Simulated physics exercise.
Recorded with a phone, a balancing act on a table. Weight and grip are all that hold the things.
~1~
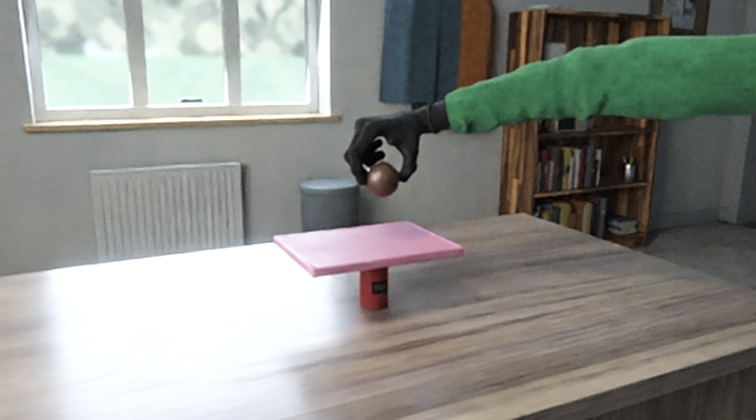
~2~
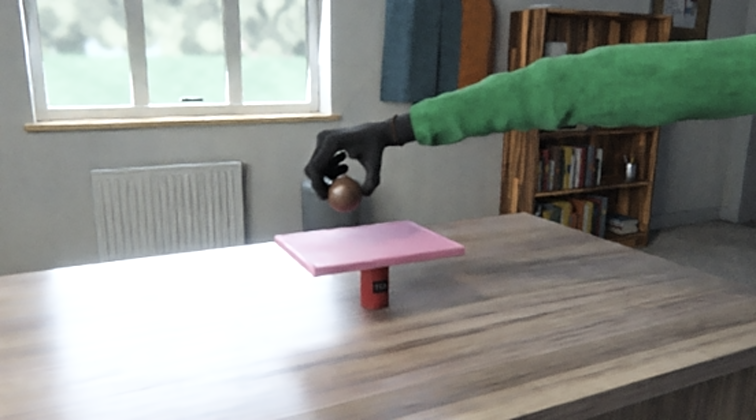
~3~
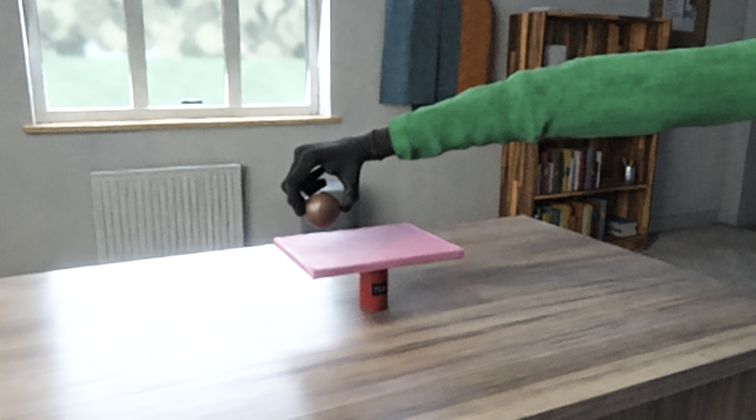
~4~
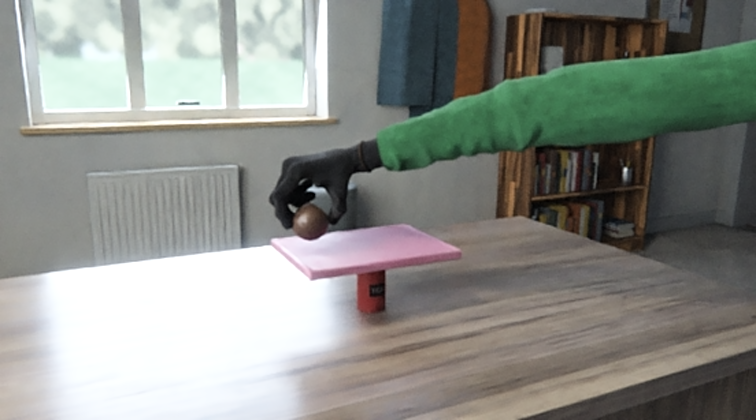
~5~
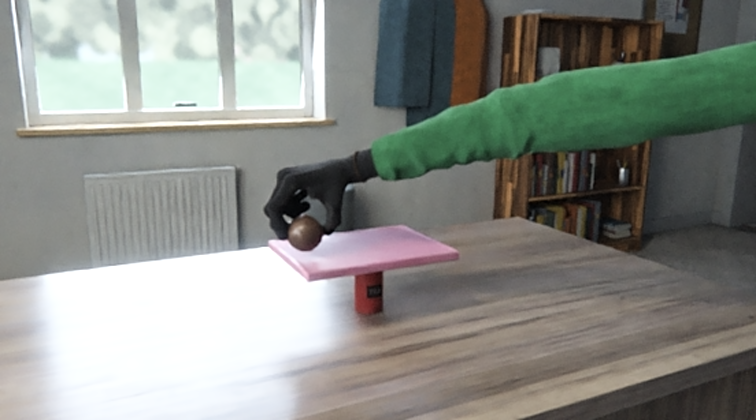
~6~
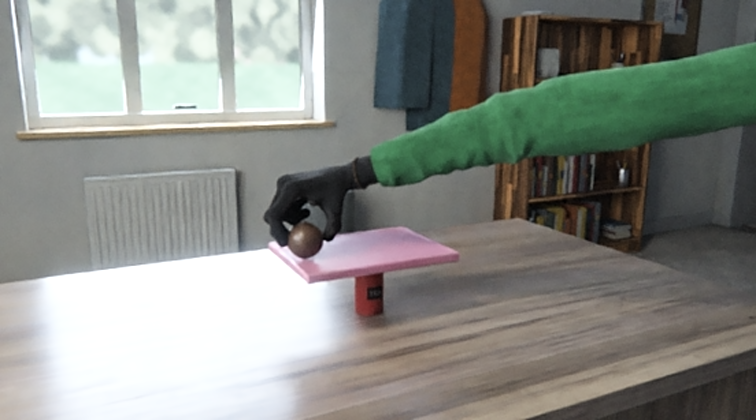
A gloved hand in a green sleeve carrying a brown ball leftward and lowering it onto a pink board atop a red can.
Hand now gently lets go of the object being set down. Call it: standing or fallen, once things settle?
Fallen.
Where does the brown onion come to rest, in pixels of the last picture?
Roughly at pixel (201, 331).
Then, 0.50 s later than the last frame, brown onion now fallen; pink lid tilted by 45°.
Then, 0.70 s later than the last frame, pink lid now fallen.
When it is over, fallen, brown onion and pink lid; red shaker as before. End places, in pixels of the last picture, brown onion near (201, 331). The stack loses its balance.
